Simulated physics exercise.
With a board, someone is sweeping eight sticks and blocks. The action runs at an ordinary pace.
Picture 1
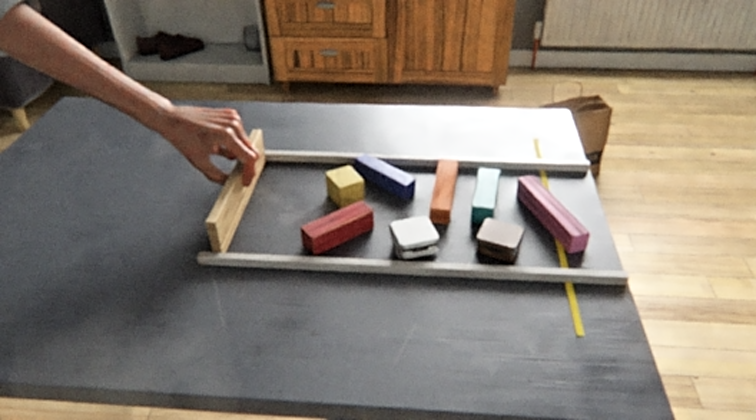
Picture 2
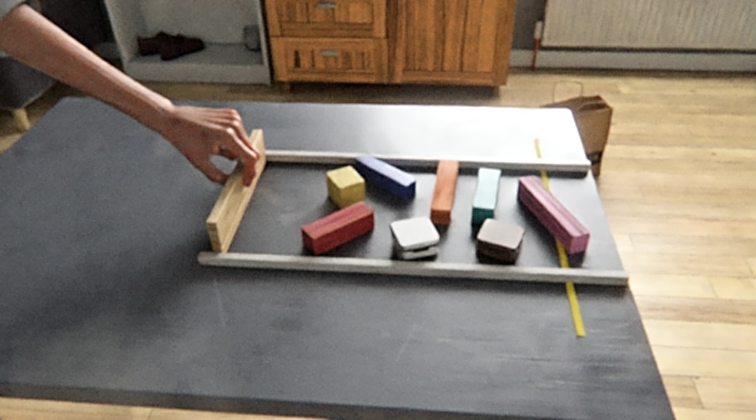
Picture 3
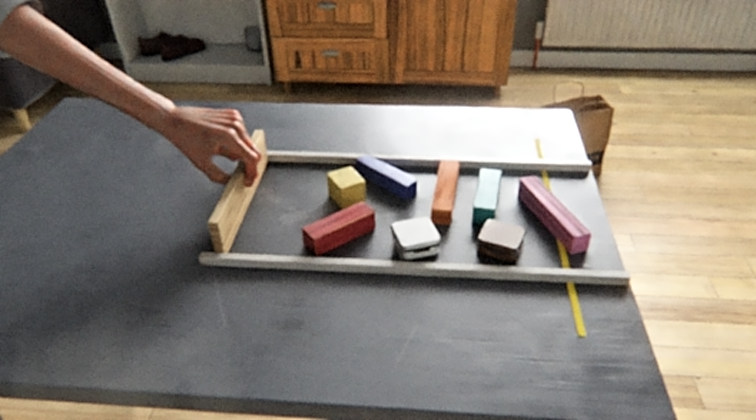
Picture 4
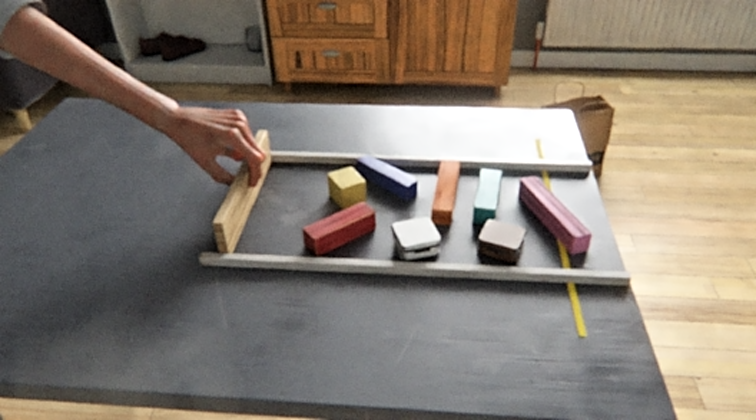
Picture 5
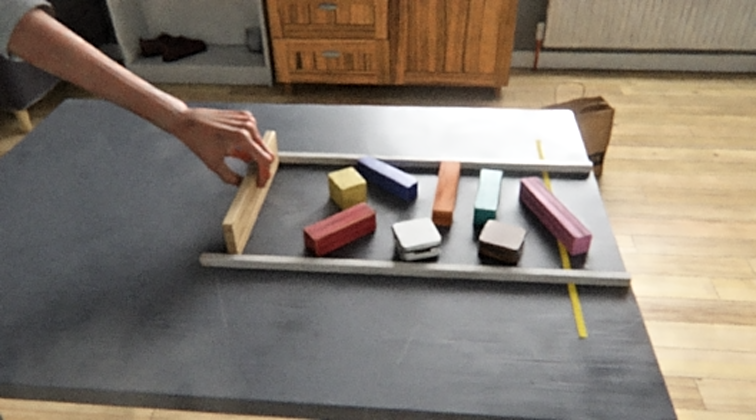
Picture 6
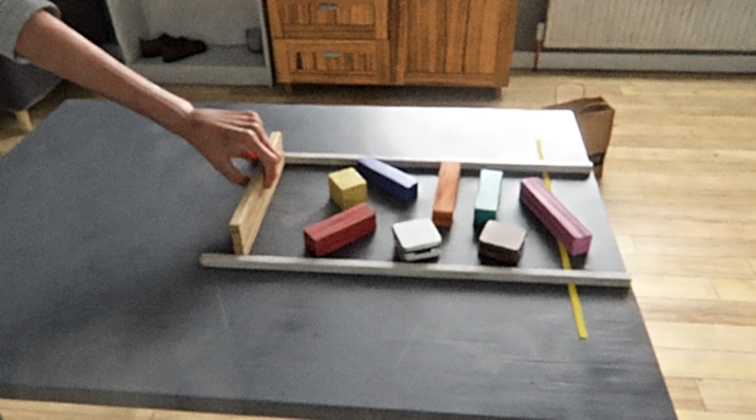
A hand held a wooden board upright between two rails on a dark table and slid it slightly to the right, while the eight colourful sticks and blocks in front of it stayed practically still.
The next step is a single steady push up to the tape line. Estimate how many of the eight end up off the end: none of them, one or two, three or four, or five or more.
Three or four.
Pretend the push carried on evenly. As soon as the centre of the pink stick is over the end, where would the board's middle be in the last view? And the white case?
Middle approx. at (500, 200), then approx. at (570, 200).
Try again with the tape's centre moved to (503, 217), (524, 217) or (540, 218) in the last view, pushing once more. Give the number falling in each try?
First 0, then 1, then 3.
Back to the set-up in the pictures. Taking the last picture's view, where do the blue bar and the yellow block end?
Result: One about (575, 184), other about (570, 202).
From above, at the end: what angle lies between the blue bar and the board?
Misalignment: Close to 30°.
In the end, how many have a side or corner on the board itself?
It touches 3.
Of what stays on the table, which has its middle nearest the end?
White case.
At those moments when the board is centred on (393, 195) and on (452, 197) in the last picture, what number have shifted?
The count reaches 5 first and 8 second.
Early on, none off yet; pink stick at rest near (553, 214); brown case at rest near (502, 244); turquoise bar at rest near (488, 197).
A while later, none off yet; pink stick travelled a little near (572, 213); brown case travelled about its own width near (543, 243); turquoise bar travelled about its own width near (541, 195).
Finally, the number that fall off is three or four; lost, orange stick, turquoise bar, brown case and pink stick.
